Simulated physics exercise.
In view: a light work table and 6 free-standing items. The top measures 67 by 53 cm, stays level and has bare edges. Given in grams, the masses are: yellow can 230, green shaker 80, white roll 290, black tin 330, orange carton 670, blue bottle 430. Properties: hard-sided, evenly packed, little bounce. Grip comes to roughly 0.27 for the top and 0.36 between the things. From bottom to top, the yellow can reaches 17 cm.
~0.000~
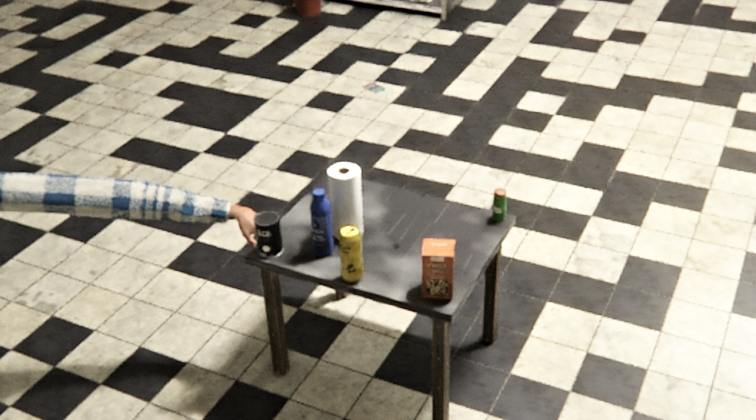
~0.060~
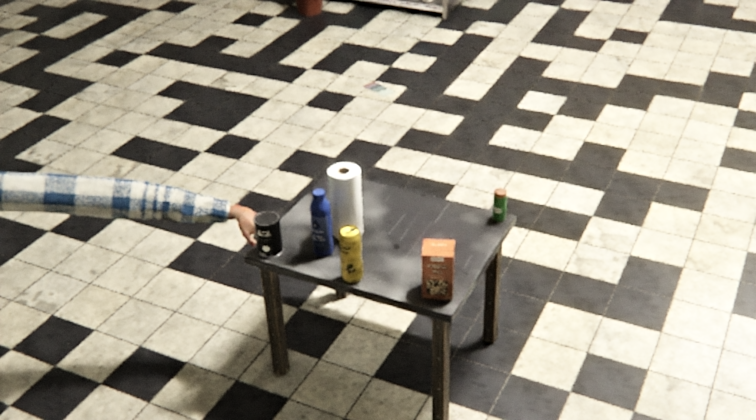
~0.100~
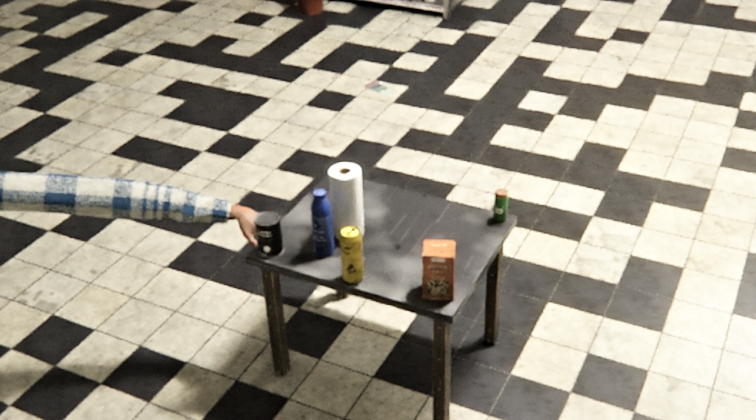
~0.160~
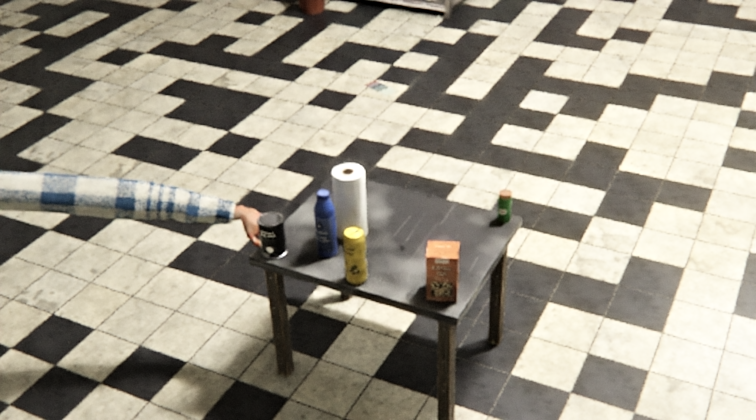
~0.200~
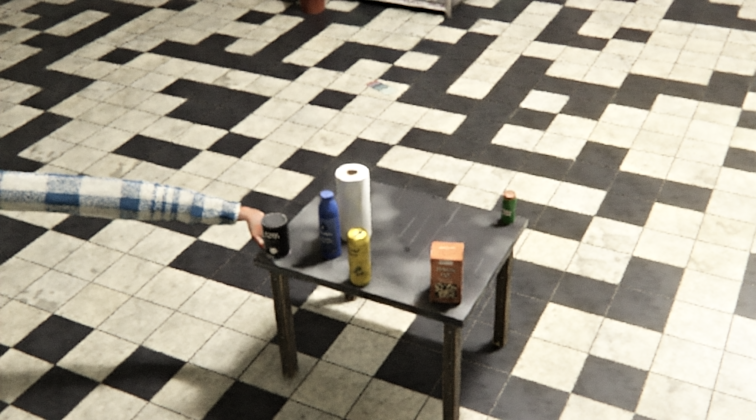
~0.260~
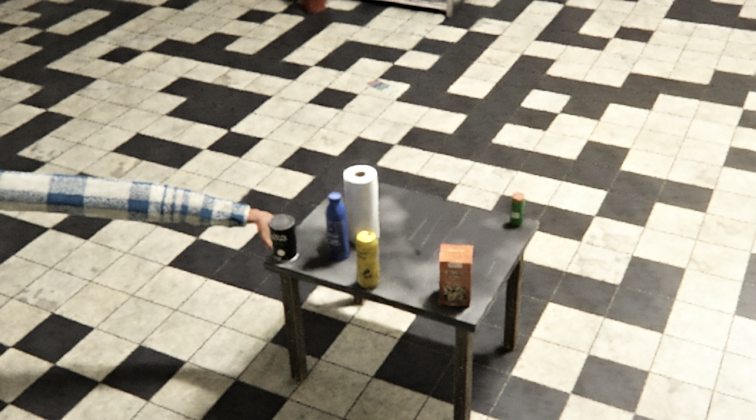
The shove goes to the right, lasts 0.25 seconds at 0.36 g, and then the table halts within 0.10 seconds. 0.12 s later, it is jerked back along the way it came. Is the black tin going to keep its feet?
It will stay erect.
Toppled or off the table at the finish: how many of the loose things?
My answer is 2.
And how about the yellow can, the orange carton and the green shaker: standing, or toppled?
Well, the yellow can holds steady, the orange carton tumbles down, and the green shaker tumbles down.
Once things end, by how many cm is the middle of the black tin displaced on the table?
Net distance near 6 cm.
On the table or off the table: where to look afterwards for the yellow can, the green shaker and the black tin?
The yellow can is still on the table; the green shaker ends off the table; the black tin ends on the table.
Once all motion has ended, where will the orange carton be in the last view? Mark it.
It ends up near (539, 400).
By 0.66 s, table 12 cm from its start; green shaker now off the table; black tin 6 cm from its spot near (321, 249); blue bottle 6 cm from its spot.
By 0.96 s, orange carton now off the table; black tin 7 cm from its spot near (288, 240); blue bottle 8 cm from its spot.
When it is over (1.6 s), off the table and tipped over, green shaker and orange carton; not toppled but over 5 cm from the start, yellow can, white roll, black tin and blue bottle. In the last view, black tin near (286, 239).
